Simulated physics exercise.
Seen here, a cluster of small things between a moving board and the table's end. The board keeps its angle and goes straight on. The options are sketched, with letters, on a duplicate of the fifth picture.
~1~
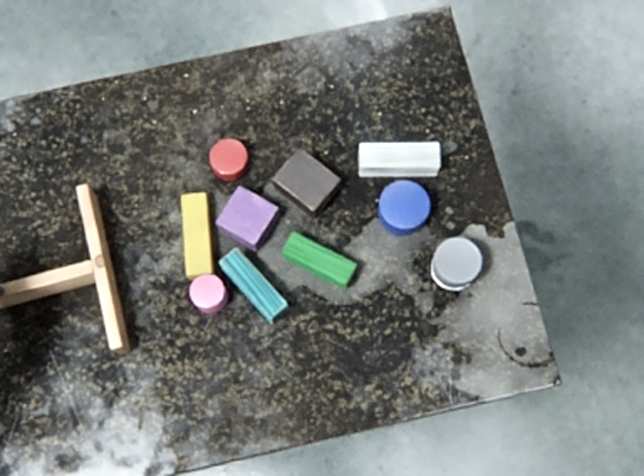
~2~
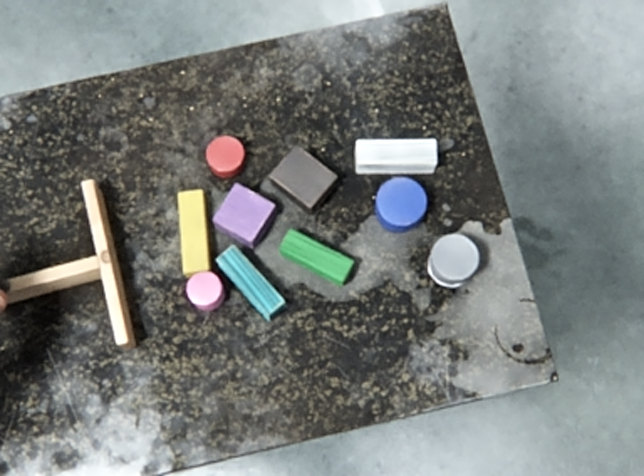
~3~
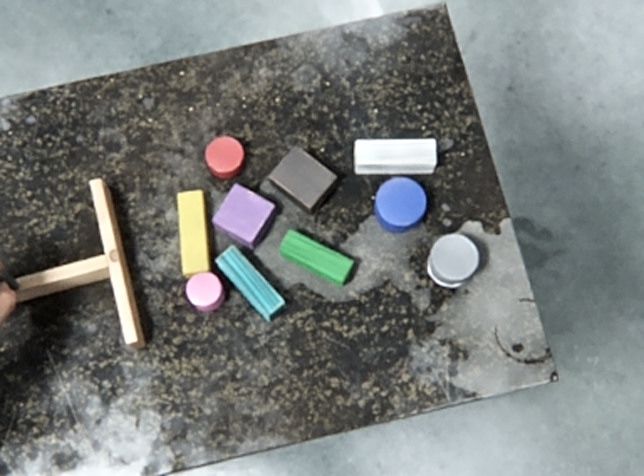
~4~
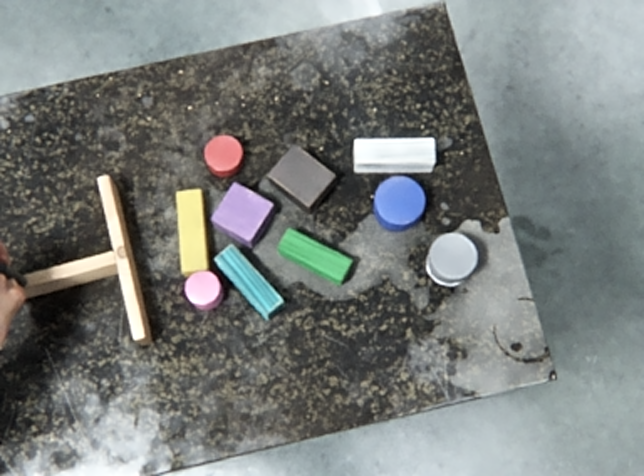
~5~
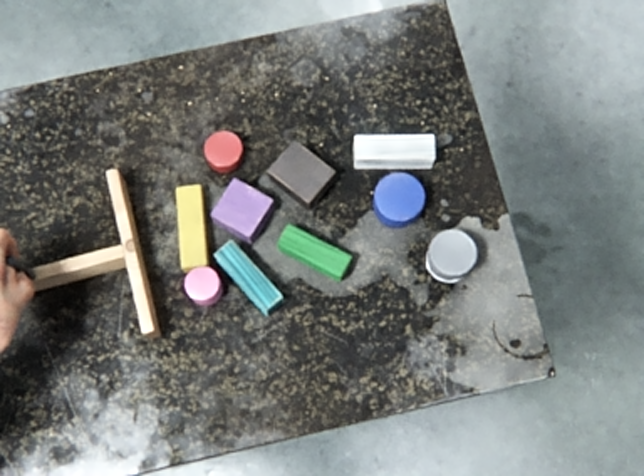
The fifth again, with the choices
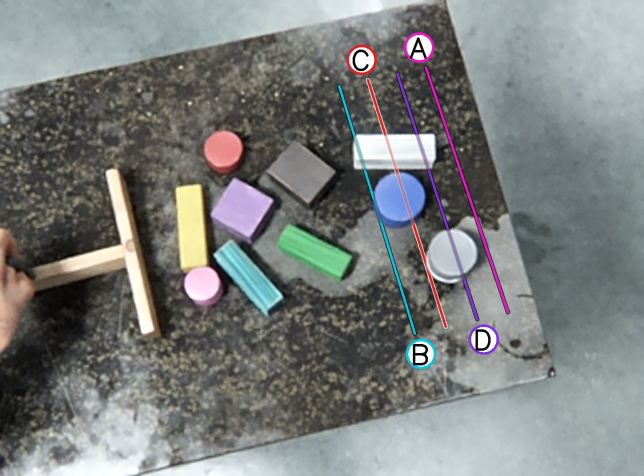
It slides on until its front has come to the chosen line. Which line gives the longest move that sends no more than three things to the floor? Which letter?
No farther than D.
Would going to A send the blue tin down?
Yes.
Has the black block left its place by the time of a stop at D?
By then, yes.
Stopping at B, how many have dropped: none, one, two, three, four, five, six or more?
The count is none.
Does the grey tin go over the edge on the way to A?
By then, yes.
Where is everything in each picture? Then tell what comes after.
White stick (399, 160); black block (307, 183); green stick (320, 261), in the first picture.
Board (104, 260); purple block (245, 216), in the second picture.
Board (112, 259); blue tin (400, 206), in the third picture.
Board (121, 255); yellow bar (193, 233), in the fourth picture.
Board (129, 249); pink tin (204, 287); white stick (394, 152); black block (302, 176), in the fifth picture.
On the marked copy, A at (465, 186); B at (376, 206); C at (405, 199); D at (436, 192).
Taking D. A third of the way, board (240, 224); red tin (244, 144); black block (317, 160).
Two thirds of the way, board (350, 200); grey tin (472, 253); blue tin (445, 178).
When it is over, board (435, 181); white stick over the edge; blue tin over the edge; three fallen.
As for the rest, A drops six; B is within the limit but short; C is within the limit but short.
